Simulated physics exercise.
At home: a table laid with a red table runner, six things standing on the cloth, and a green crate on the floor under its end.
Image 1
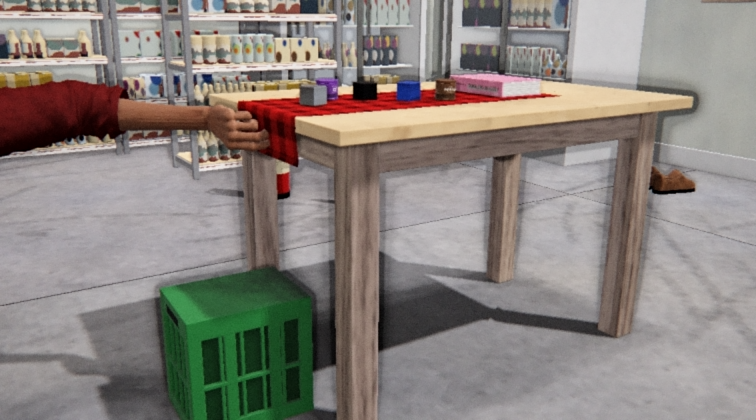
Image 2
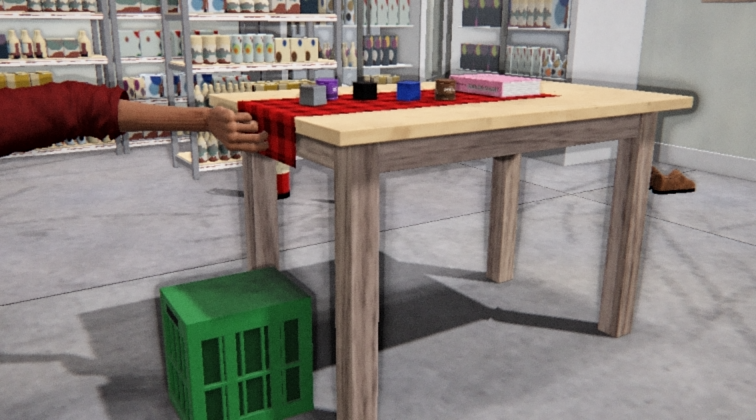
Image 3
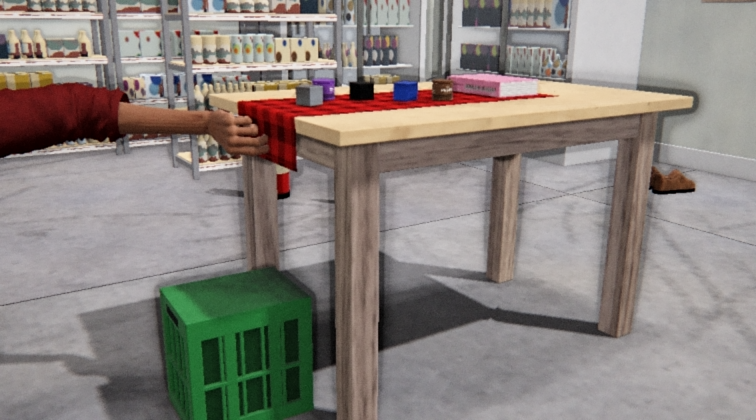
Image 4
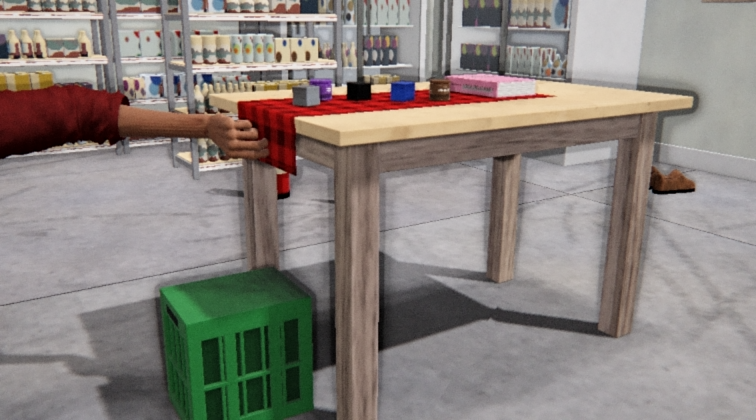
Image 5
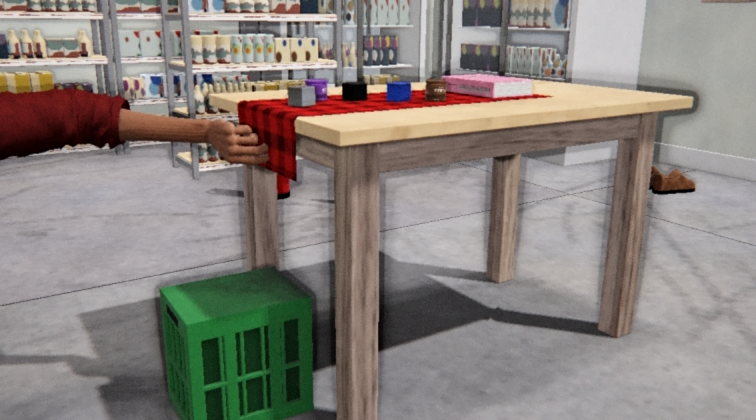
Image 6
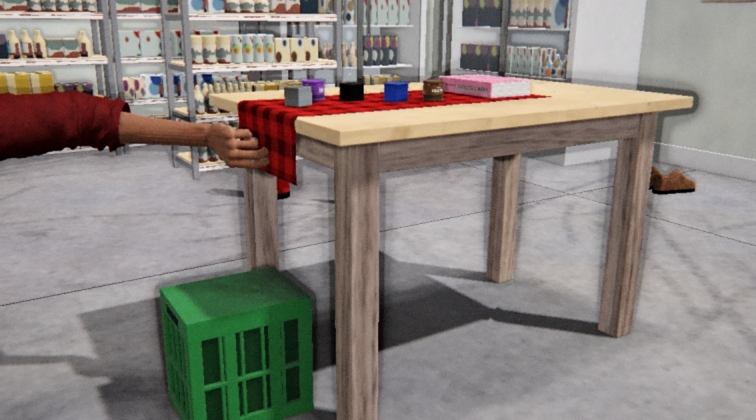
A hand in a red sleeve tugged a red checked cloth down over the left end of a wooden table, and the small cubes, pots and pink book on it shifted slightly left.
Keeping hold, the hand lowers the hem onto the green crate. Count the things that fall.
Count: Three.
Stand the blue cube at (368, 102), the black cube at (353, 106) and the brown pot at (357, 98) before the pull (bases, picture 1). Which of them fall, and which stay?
Fate of the blue cube: It goes; fate of the black cube: It goes; fate of the brown pot: It goes.
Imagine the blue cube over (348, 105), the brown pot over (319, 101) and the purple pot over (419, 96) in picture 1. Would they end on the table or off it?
Blue cube lost, brown pot lost, purple pot safe.
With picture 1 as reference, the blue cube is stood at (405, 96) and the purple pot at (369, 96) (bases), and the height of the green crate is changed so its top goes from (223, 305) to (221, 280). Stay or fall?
As for the blue cube, it holds its spot; as for the purple pot, it holds its spot.
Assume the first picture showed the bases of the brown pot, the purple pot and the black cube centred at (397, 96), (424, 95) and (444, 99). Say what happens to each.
The brown pot stays put; the purple pot stays put; the black cube stays put.
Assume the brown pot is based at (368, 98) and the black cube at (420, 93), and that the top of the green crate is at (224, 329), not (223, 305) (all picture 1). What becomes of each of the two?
The brown pot ends up off the top and the black cube ends up still on top.
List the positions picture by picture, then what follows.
In the first frame, hem (298, 167); grey cube (313, 86); purple pot (327, 80); black cube (365, 82); blue cube (409, 82); brown pot (446, 80); top of the crate (223, 305).
In the second frame, hem (296, 168); grey cube (313, 86).
In the third frame, hem (297, 172); purple pot (323, 80).
In the fourth frame, hem (297, 176); black cube (359, 83); top of the crate (223, 305).
In the fifth frame, hem (297, 182); blue cube (399, 83).
In the sixth frame, hem (297, 185); grey cube (298, 86); purple pot (313, 80); black cube (352, 83); blue cube (396, 83); brown pot (433, 80).
Soon after, hem near (266, 232); grey cube gone.
Then, hem near (267, 272); grey cube and purple pot gone.
At rest, hem on the crate; grey cube, purple pot and black cube gone. It carries off three.
